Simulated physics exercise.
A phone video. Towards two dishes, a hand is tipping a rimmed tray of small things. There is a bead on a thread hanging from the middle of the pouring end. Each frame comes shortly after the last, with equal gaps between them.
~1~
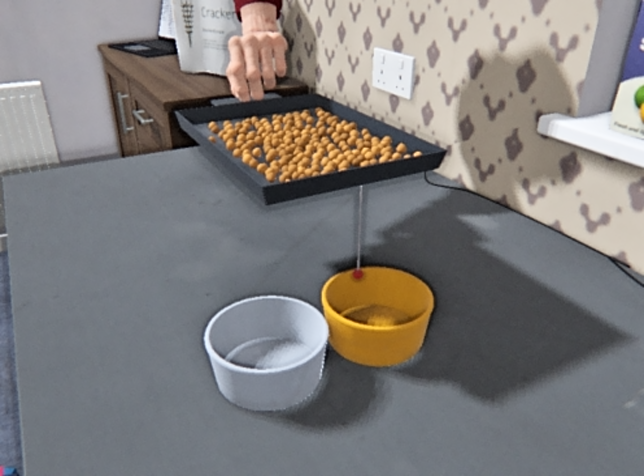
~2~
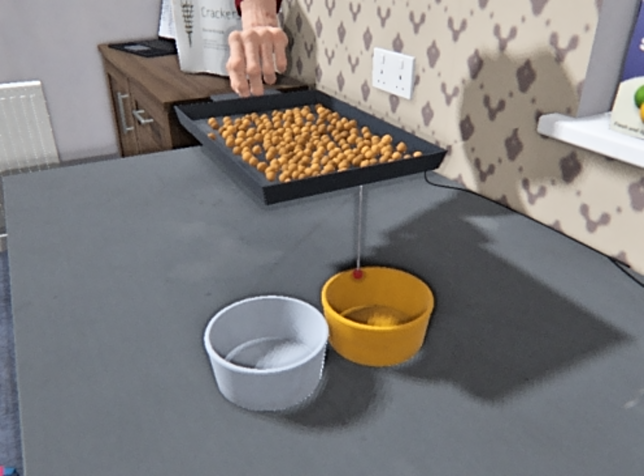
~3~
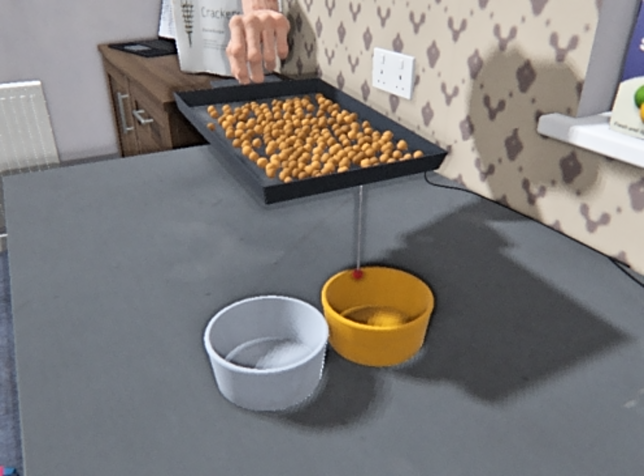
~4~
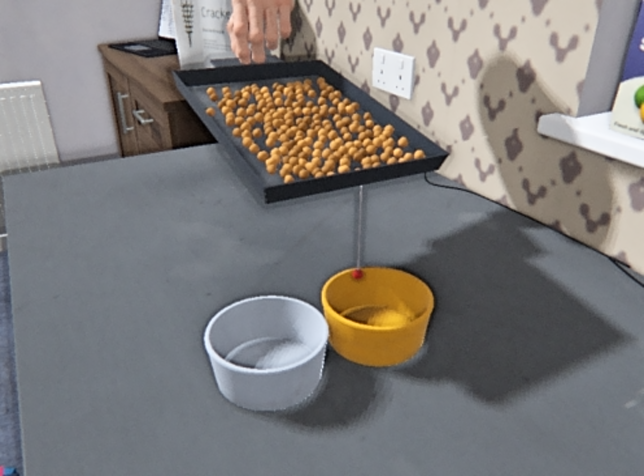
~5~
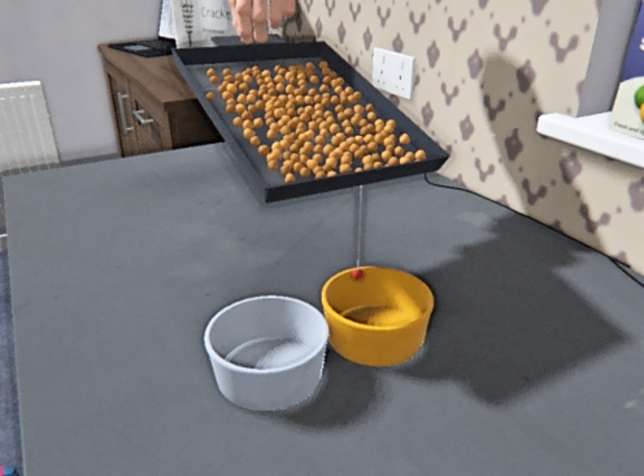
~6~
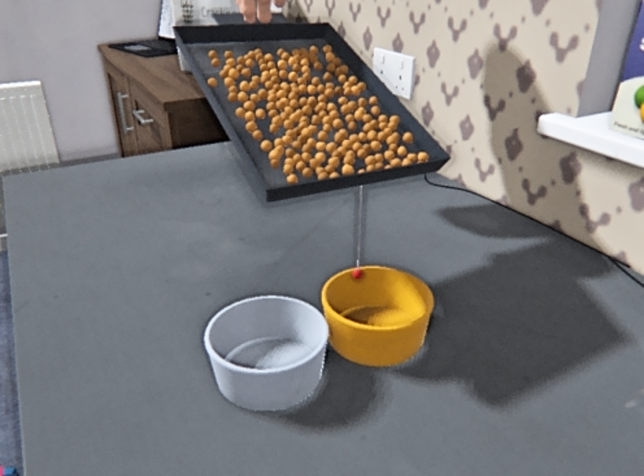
To begin with, a hand holds a dark rimmed tray of roasted chickpeas nearly level above a white dish and a yellow dish on a grey surface. The hand then raises the tray's far end, slightly at first and then clearly, while the near edge, with a red bead hanging on a thread, stays almost in place.
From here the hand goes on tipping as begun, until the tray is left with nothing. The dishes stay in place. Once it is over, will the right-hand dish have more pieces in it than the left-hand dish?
Yes. The fuller dish will be the one on the right.
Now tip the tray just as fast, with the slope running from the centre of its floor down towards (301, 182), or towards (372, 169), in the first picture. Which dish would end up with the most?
Heading one: The dish placed left; heading two: The dish placed right.
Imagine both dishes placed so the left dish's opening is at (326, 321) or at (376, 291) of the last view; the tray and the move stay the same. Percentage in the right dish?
About 50 and 10 per cent.
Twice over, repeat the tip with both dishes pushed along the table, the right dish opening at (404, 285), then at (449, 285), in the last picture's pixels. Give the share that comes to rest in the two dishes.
It comes to about 50 per cent the first time and about 80 per cent the second.
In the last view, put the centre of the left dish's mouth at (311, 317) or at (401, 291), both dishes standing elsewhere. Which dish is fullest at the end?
The rightmost dish, then the leftmost dish.
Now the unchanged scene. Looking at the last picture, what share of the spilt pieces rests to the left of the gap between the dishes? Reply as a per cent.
About 0 %.
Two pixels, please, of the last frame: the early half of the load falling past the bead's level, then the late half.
Roughly (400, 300) first, then roughly (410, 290).
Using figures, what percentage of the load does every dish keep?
Left 10 per cent, right 40 per cent.
Soon, tray tipped steeply; nearly all on the tray; a stray few in the air.
A while on, tray tipped past a quarter turn; about half on the tray; a stray few in the left dish; a small part in the right dish; a small part outside both; about a third in the air.
Towards the end, tray tipped past a quarter turn; a small part in the left dish; about a third in the right dish; about half outside both.
Finally, tray tipped past a quarter turn; a small part in the left dish; about a third in the right dish; about half outside both.
